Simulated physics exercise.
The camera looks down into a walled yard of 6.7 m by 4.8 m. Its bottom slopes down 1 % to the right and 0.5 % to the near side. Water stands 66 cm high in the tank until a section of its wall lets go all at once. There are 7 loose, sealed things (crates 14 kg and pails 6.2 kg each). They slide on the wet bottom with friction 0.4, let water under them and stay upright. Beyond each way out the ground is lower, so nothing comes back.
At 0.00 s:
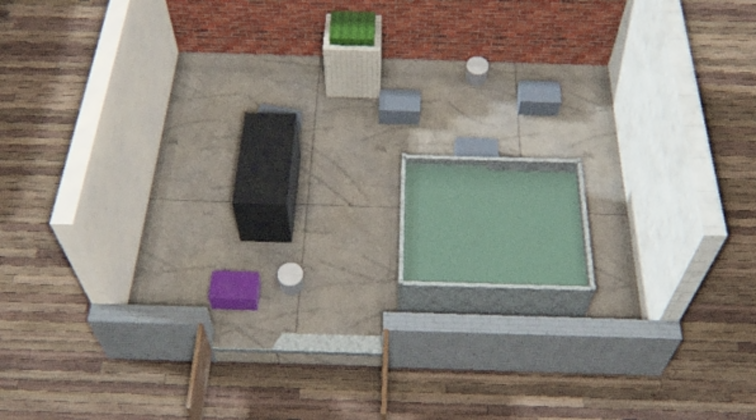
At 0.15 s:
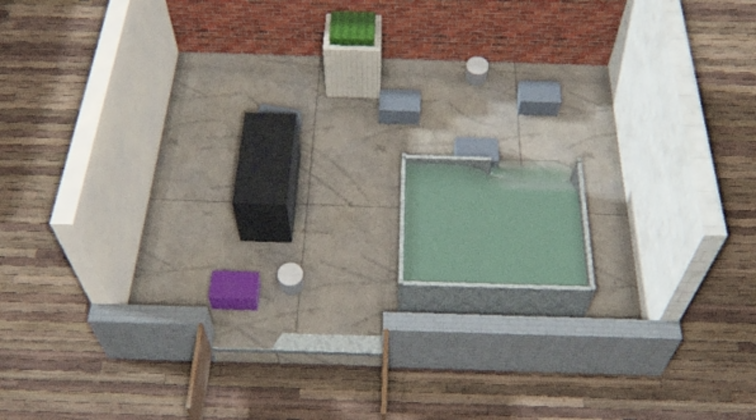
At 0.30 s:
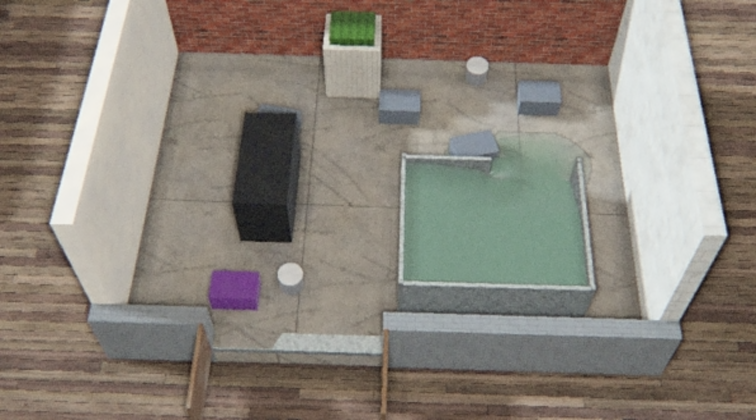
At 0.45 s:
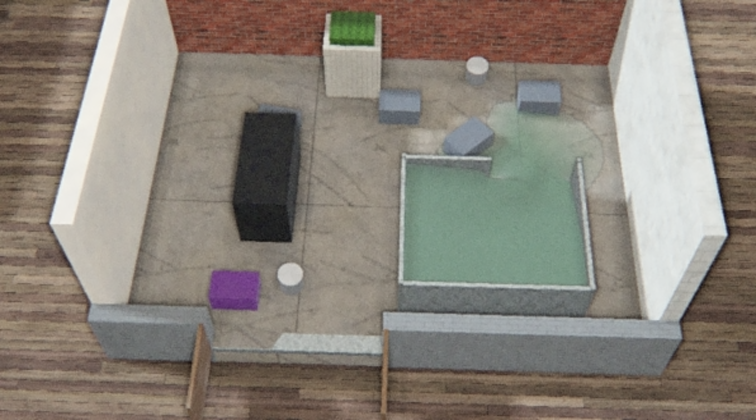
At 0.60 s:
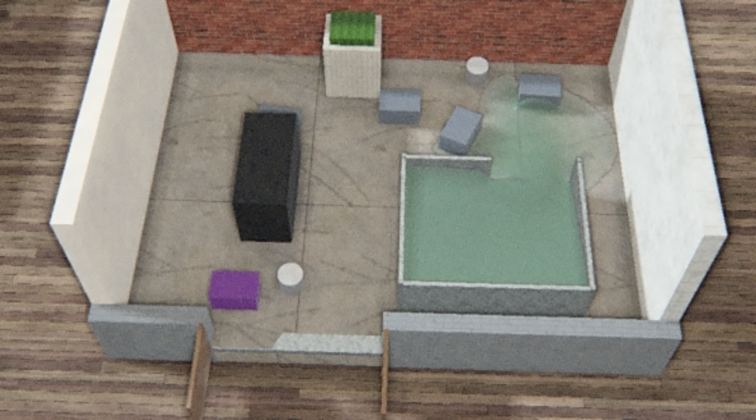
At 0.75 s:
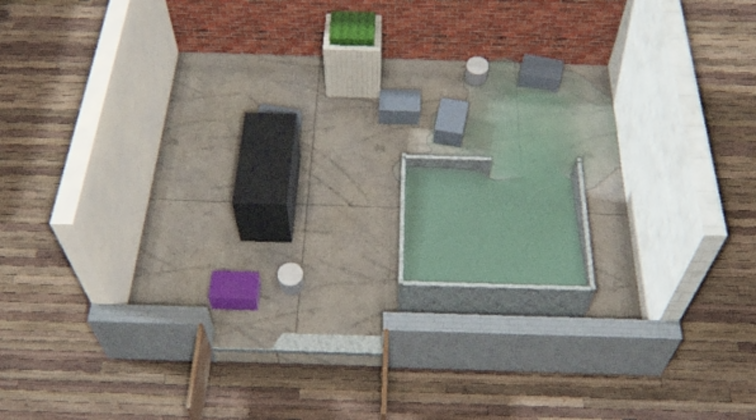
Greenish water spilled out through a gap in the back wall of the pool and spread toward the brick wall, turning and pushing a nearby gray crate leftward, then shifting another gray crate farther back.
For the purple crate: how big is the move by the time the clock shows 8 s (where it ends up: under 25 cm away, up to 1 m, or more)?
The purple crate stays put.
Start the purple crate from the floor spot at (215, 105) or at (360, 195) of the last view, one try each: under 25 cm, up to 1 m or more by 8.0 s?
In that order: It is nudged along; it travels far.
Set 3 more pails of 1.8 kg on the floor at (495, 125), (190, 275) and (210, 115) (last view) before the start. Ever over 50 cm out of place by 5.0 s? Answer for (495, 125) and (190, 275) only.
In that order: Past it, under.
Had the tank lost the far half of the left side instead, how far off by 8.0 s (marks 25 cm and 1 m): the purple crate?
In that case the purple crate travels far.
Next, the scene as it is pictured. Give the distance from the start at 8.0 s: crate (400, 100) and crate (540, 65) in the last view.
In turn: Gone out, 500 cm.
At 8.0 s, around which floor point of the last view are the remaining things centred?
At about (328, 203).
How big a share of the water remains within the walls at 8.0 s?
Some 88 per cent remains.
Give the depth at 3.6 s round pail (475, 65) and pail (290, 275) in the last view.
About 8 and 0 cm.
After 1.6 s the purple crate is near (234, 285), 0.0 m from its start, aground; 0 of 7 are out; 2 afloat.
After 3.6 s the purple crate is near (234, 285), 0.0 m from its start, aground; 0 of 7 are out; 1 afloat.
After 5.6 s the purple crate is near (234, 285), 0.0 m from its start, aground; 1 of 7 are out; 3 afloat.
After 8.0 s the purple crate is near (234, 285), 0.0 m from its start, aground; 2 of 7 are out; 3 afloat.
